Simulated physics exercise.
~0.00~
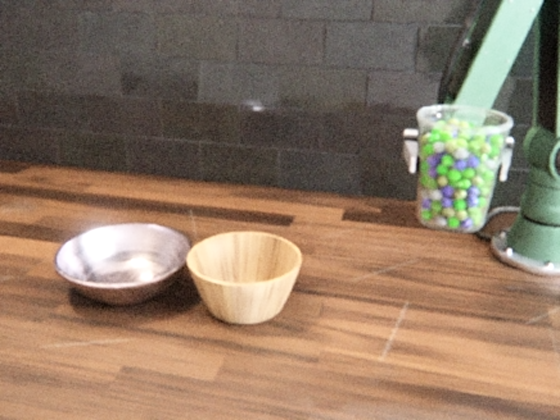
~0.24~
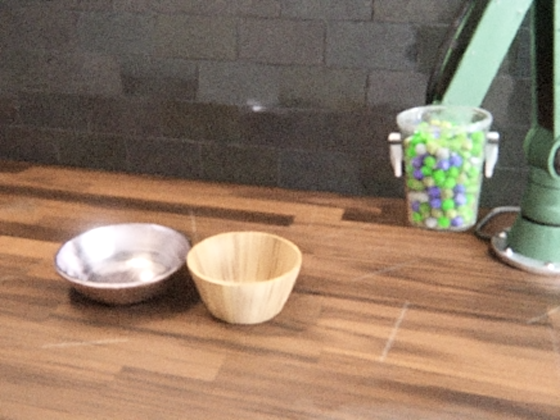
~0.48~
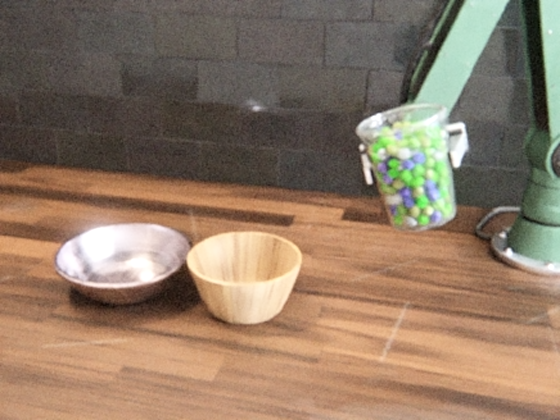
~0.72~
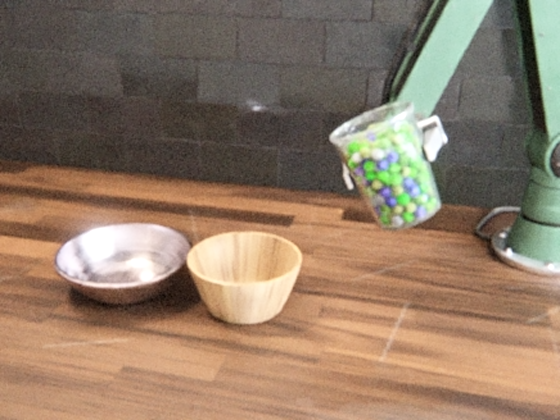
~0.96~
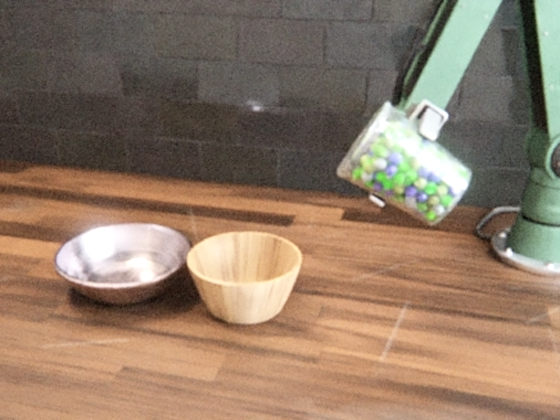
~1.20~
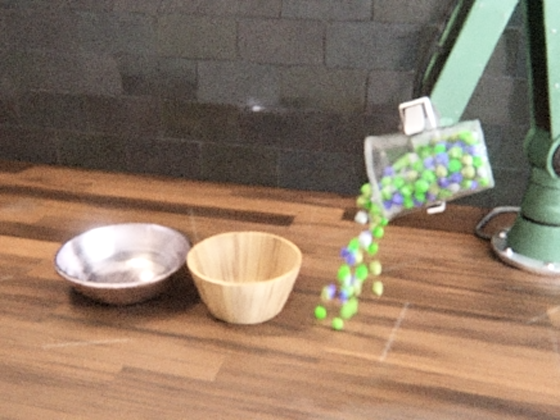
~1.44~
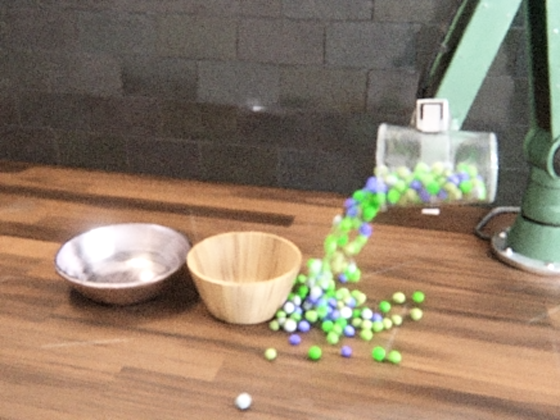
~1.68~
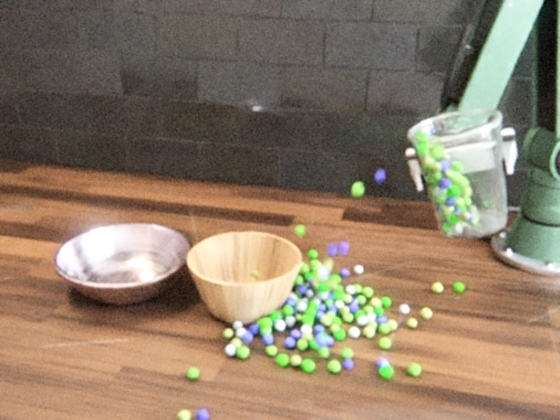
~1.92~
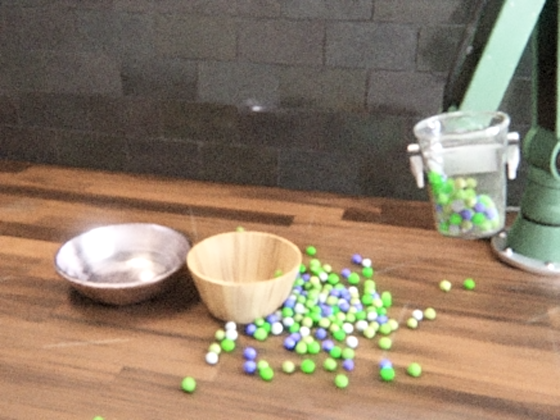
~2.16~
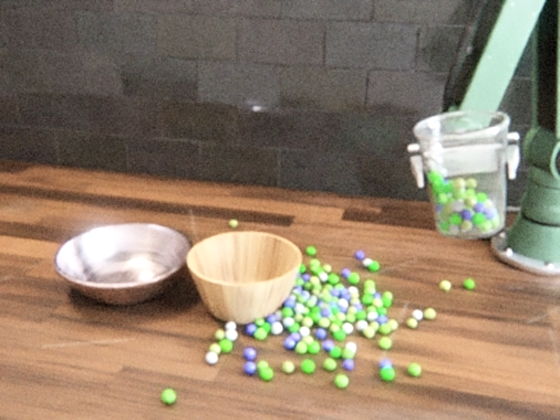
The footage shows a green robot arm moving a clear beaker of green, blue and pale sweets left and tipping it, spilling most onto the wooden counter beside a wooden bowl and a metal bowl, then drawing back nearly upright with some sweets still inside.
